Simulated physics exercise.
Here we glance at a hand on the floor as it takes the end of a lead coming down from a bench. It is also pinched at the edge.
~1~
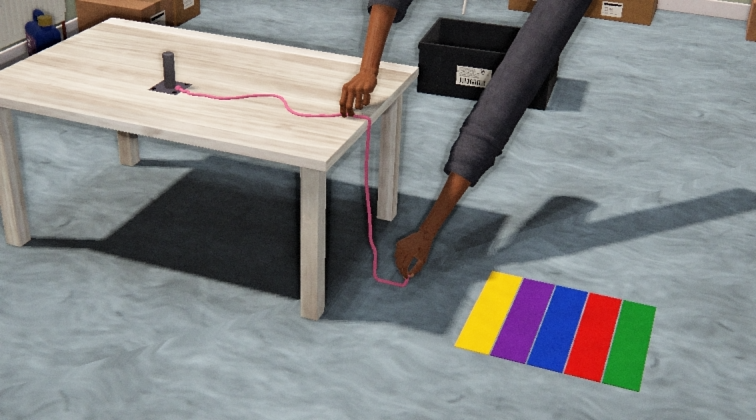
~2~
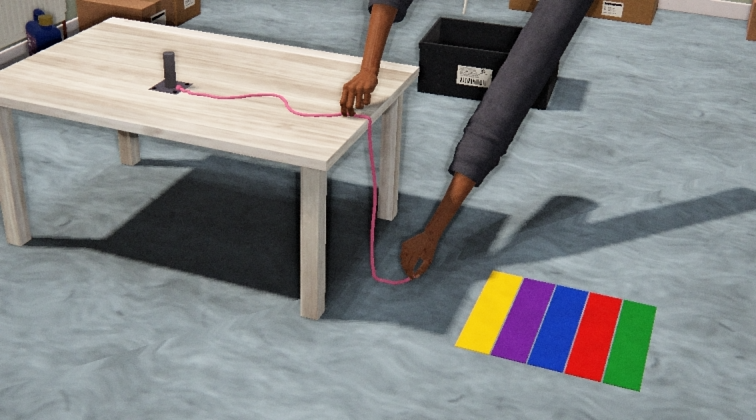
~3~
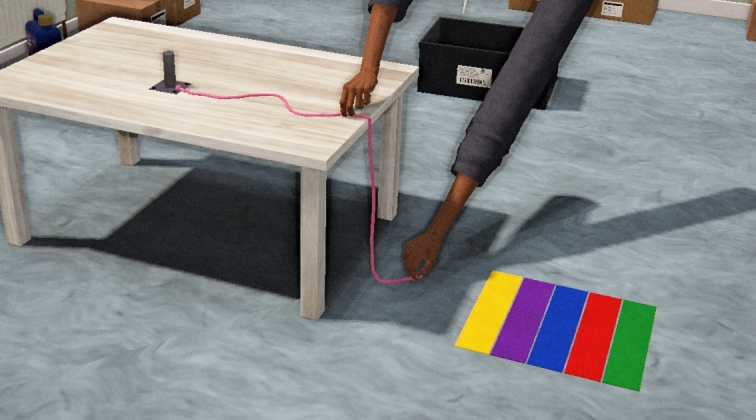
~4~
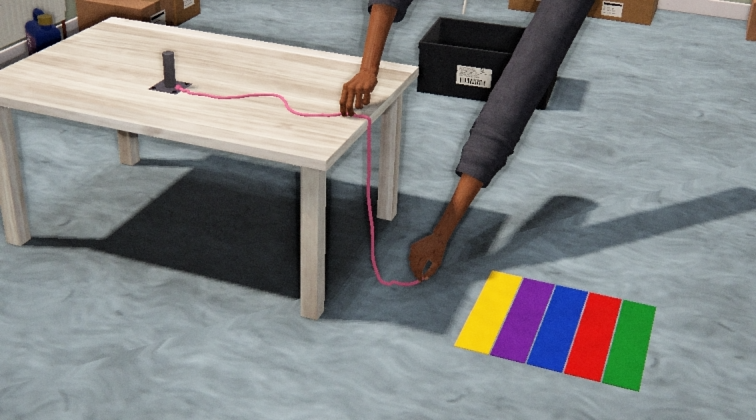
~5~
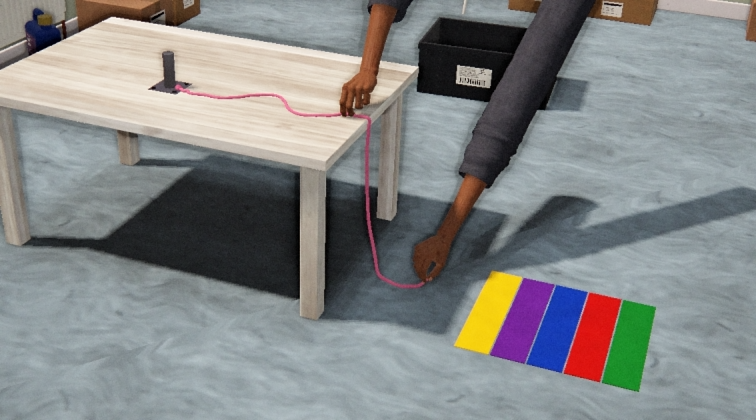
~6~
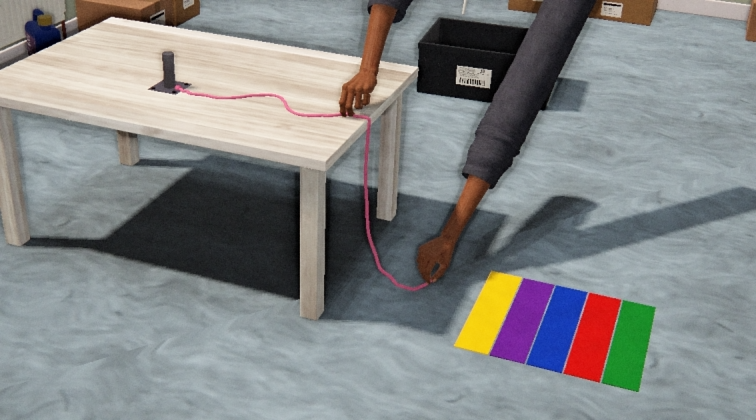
On a grey floor beside a pale wooden table, one hand grips the end of a pink cord hanging from the tabletop while another pinches it at the edge. The lower hand shifts slightly right, nearer the yellow end of a striped colour mat, and the cord's lower bend widens into a rounder curve.
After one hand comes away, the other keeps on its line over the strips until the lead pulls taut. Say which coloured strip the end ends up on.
It ends up on the blue strip.
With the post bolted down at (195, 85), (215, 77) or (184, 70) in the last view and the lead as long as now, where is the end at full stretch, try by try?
In that order: (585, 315), (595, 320) and (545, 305).
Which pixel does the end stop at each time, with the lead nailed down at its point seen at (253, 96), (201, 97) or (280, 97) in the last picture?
First try around (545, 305), second around (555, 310), third around (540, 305).
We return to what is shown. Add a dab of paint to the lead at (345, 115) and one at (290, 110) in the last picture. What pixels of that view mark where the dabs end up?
One ends up around (375, 130), the other around (320, 111).
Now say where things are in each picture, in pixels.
End (408, 276); yellow (478, 335); purple (514, 344); blue (550, 353); red (587, 361); green (624, 371), in the first picture.
End (414, 276); lead through (201, 95) (272, 95) (314, 116) (370, 138) (375, 205) (373, 267), in the second picture.
End (417, 277), in the third picture.
End (423, 278); lead through (201, 95) (272, 95) (314, 116) (369, 137) (369, 204) (375, 267), in the fourth picture.
End (427, 280), in the fifth picture.
End (431, 281); lead through (201, 95) (271, 95) (313, 116) (368, 138) (367, 204) (380, 267), in the sixth picture.
Early on, end near (499, 296); over yellow.
Midway, end near (539, 305); over purple.
At the end of the slack, end near (562, 311); over blue. The blue one.
